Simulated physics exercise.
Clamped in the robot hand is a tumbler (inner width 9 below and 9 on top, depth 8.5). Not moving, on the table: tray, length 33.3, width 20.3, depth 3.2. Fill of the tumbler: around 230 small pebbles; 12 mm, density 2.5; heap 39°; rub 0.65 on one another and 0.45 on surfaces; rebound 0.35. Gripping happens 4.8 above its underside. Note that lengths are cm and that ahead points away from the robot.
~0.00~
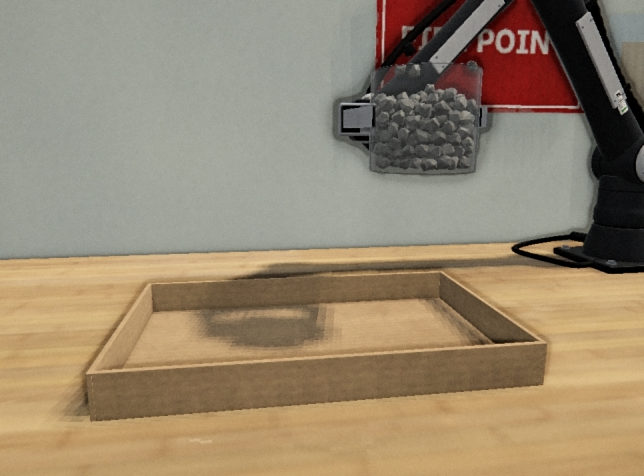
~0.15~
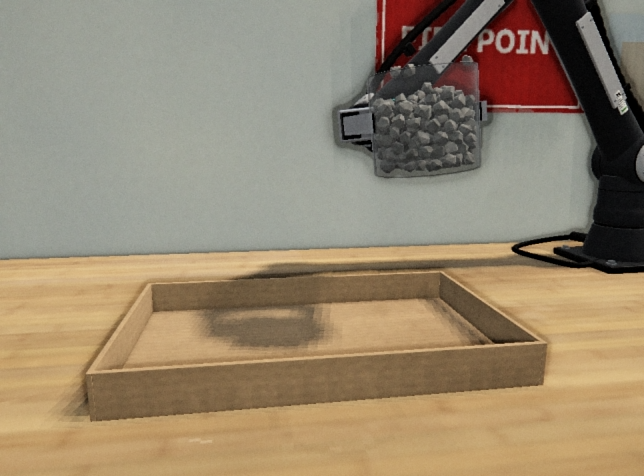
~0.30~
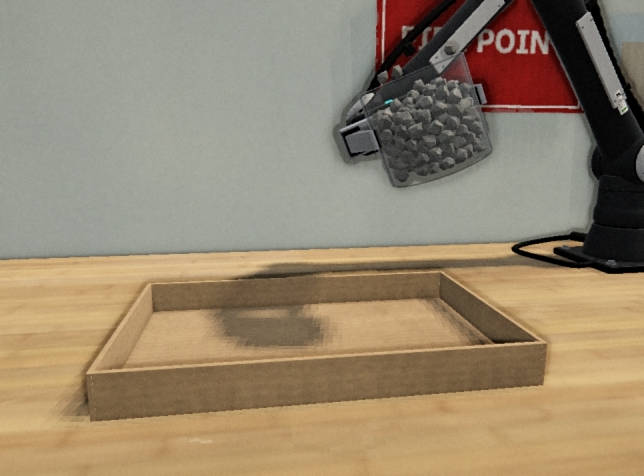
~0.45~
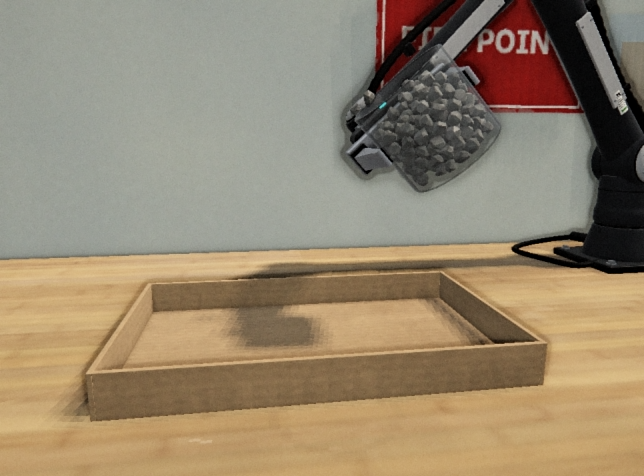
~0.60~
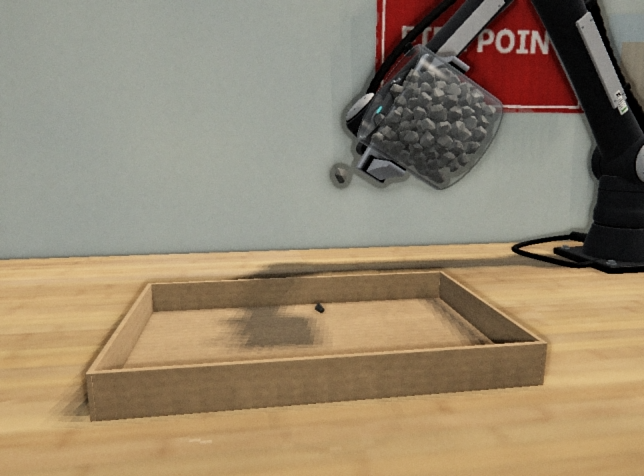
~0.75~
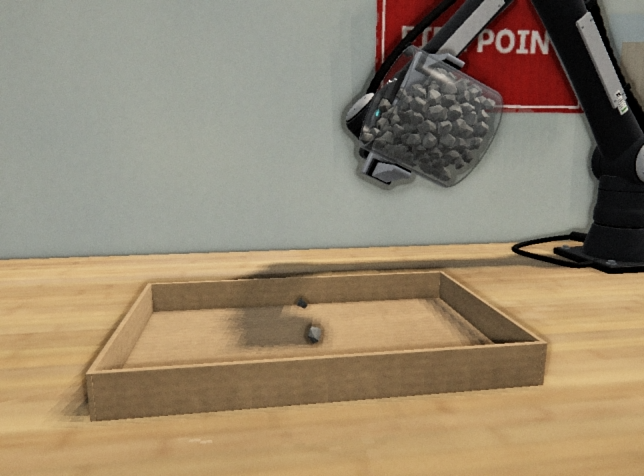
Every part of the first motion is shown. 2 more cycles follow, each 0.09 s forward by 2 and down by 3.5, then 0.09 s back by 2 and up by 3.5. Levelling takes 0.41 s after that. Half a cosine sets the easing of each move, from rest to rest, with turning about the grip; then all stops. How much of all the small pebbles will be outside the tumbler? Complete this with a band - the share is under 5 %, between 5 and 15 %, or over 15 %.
The share is between 5 and 15 %.
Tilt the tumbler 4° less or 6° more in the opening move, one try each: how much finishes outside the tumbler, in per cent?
I'd expect close to 5 and then 15 per cent.
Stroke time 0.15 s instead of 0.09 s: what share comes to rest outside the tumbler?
Estimate: Near 0 per cent.
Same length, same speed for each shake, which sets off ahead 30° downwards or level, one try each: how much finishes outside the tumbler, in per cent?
It comes to around 20 per cent on the first try and around 40 per cent on the second.
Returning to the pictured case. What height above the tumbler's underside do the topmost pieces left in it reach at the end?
Around 8.5 centimetres above the underside.
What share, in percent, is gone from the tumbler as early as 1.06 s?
Roughly 5 percent is out.
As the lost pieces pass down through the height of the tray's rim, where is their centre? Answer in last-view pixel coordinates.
About at (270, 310).
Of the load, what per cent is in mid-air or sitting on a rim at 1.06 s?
I'd reckon close to 1 per cent.
After 1.06 s, tilted 65° forward, highest piece 22 above the table; 222 in the tumbler, 3 in the tray, 3 in flight or on a rim.
After 1.37 s, tilted 20° forward, highest piece 24 above the table; 207 in the tumbler, 19 in the tray, 1 on the table or floor, 1 in flight or on a rim.
After 1.72 s, level, highest piece 24 above the table; 207 in the tumbler, 20 in the tray, 1 on the table or floor.
After 2.77 s, level, highest piece 24 above the table; 207 in the tumbler, 20 in the tray, 1 on the table or floor.
At rest, 207 in the tumbler, 20 in the tray, 1 on the table or floor. That is 9 % outside the tumbler.
